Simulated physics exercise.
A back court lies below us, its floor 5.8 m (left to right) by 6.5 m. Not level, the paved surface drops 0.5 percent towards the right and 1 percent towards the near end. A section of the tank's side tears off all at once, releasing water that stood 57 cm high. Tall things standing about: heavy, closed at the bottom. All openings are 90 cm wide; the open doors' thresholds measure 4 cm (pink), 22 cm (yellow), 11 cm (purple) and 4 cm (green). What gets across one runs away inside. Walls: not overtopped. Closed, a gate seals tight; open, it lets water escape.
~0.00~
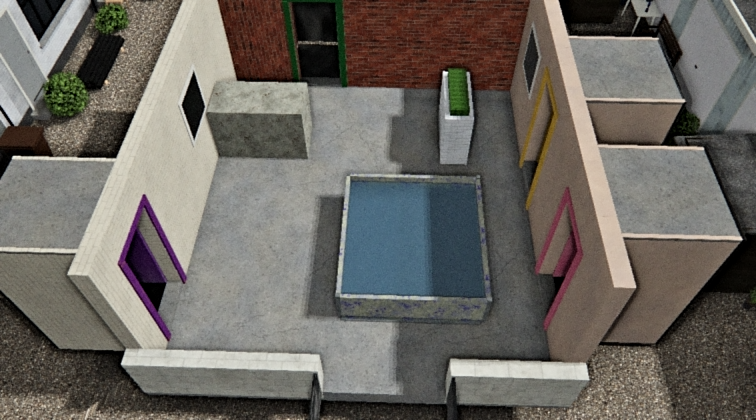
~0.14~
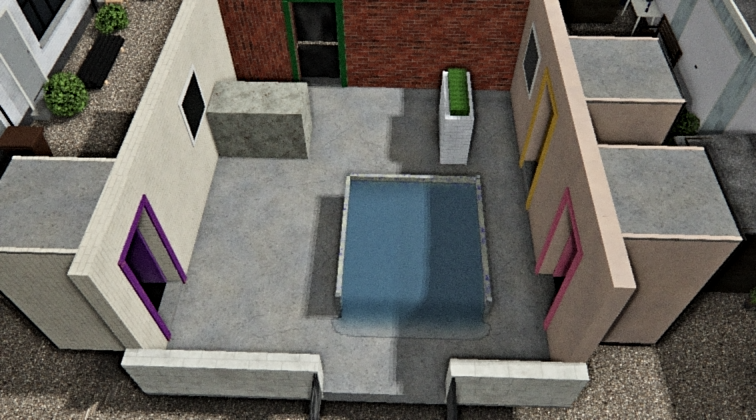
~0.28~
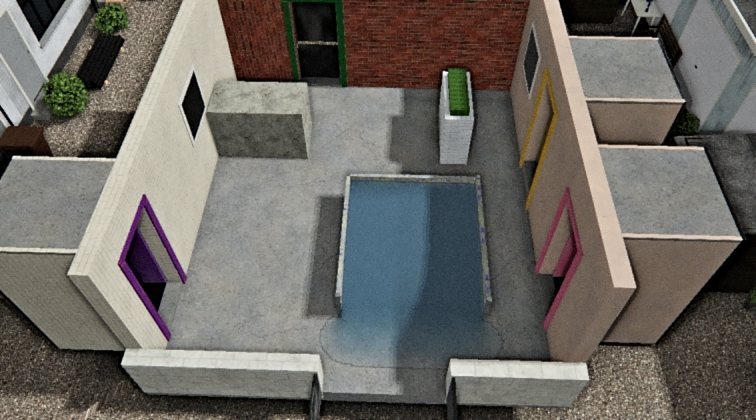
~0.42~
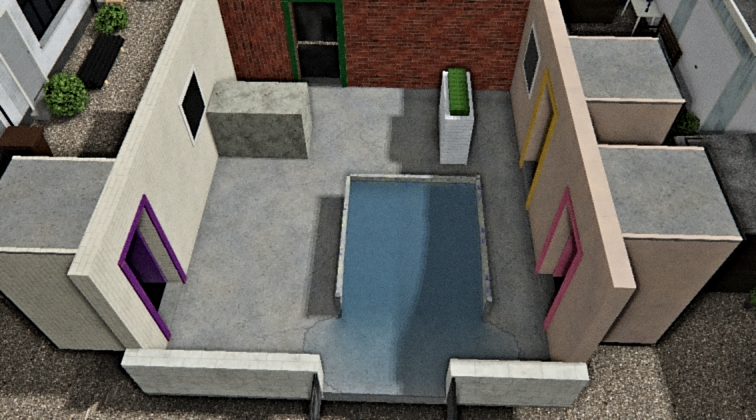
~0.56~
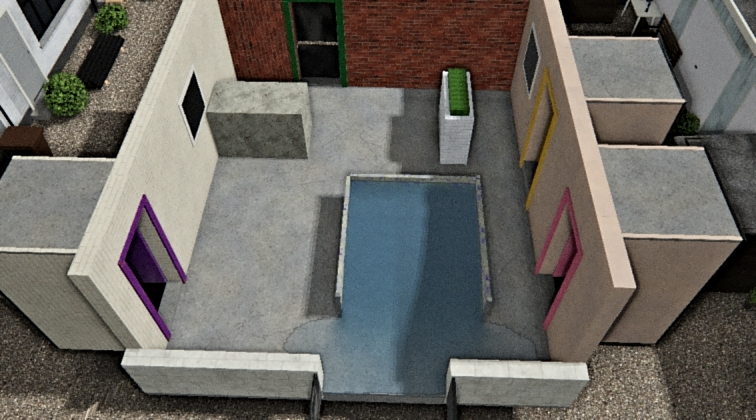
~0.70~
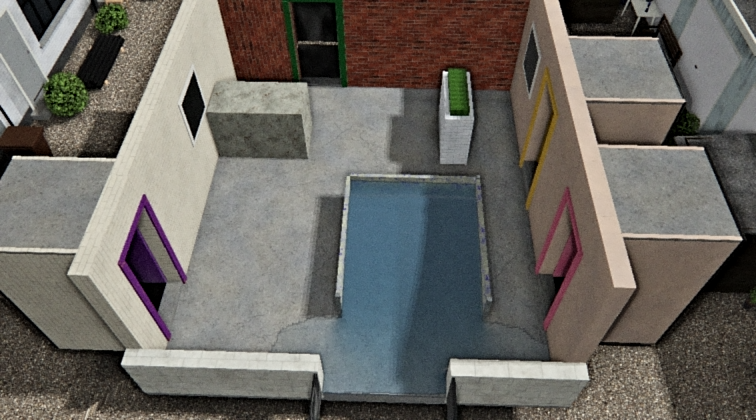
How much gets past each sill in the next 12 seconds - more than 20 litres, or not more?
At the pink door, more than 20 litres. At the yellow door, not more. At the purple door, not more. At the green door, not more.
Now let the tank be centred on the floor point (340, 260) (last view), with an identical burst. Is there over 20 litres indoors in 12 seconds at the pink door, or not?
Against that limit: Pink not over.
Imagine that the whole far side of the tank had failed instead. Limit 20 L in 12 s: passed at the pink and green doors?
Result against the limit at pink: Limit broken; result at green: Limit broken.
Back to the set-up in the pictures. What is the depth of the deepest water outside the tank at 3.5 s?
Max around 24 cm.
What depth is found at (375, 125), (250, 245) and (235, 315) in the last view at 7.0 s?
2, 2, 3 cm.
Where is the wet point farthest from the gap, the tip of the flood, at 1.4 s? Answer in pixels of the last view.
That lands around (197, 371) in the last picture.
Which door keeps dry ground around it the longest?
Green.
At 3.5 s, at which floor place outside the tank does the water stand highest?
Close to pixel (549, 383).
After 1.4 s water covers 15 % of the floor and is deepest (44 cm) near (549, 383); pink door not reached, yellow door not reached, purple door not reached, green door not reached.
After 2.2 s water covers 25 % of the floor and is deepest (40 cm) near (549, 383); pink door 9 cm at the sill, 1 L in, yellow door not reached, purple door not reached, green door not reached.
After 3.5 s water covers 35 % of the floor and is deepest (24 cm) near (549, 383); pink door 9 cm at the sill, 15 L in, yellow door 3 cm at the sill, 0 L in, purple door 6 cm at the sill, 0 L in, green door not reached.
After 7.0 s water covers 60 % of the floor and is deepest (10 cm) near (485, 130); pink door 6 cm at the sill, 41 L in, yellow door 5 cm at the sill, 0 L in, purple door 3 cm at the sill, 0 L in, green door 1 cm at the sill, 0 L in.
After 12.0 s water covers 85 % of the floor and is deepest (6 cm) near (508, 241); pink door 3 cm at the sill, 44 L in, yellow door 5 cm at the sill, 0 L in, purple door 2 cm at the sill, 0 L in, green door 1 cm at the sill, 0 L in.
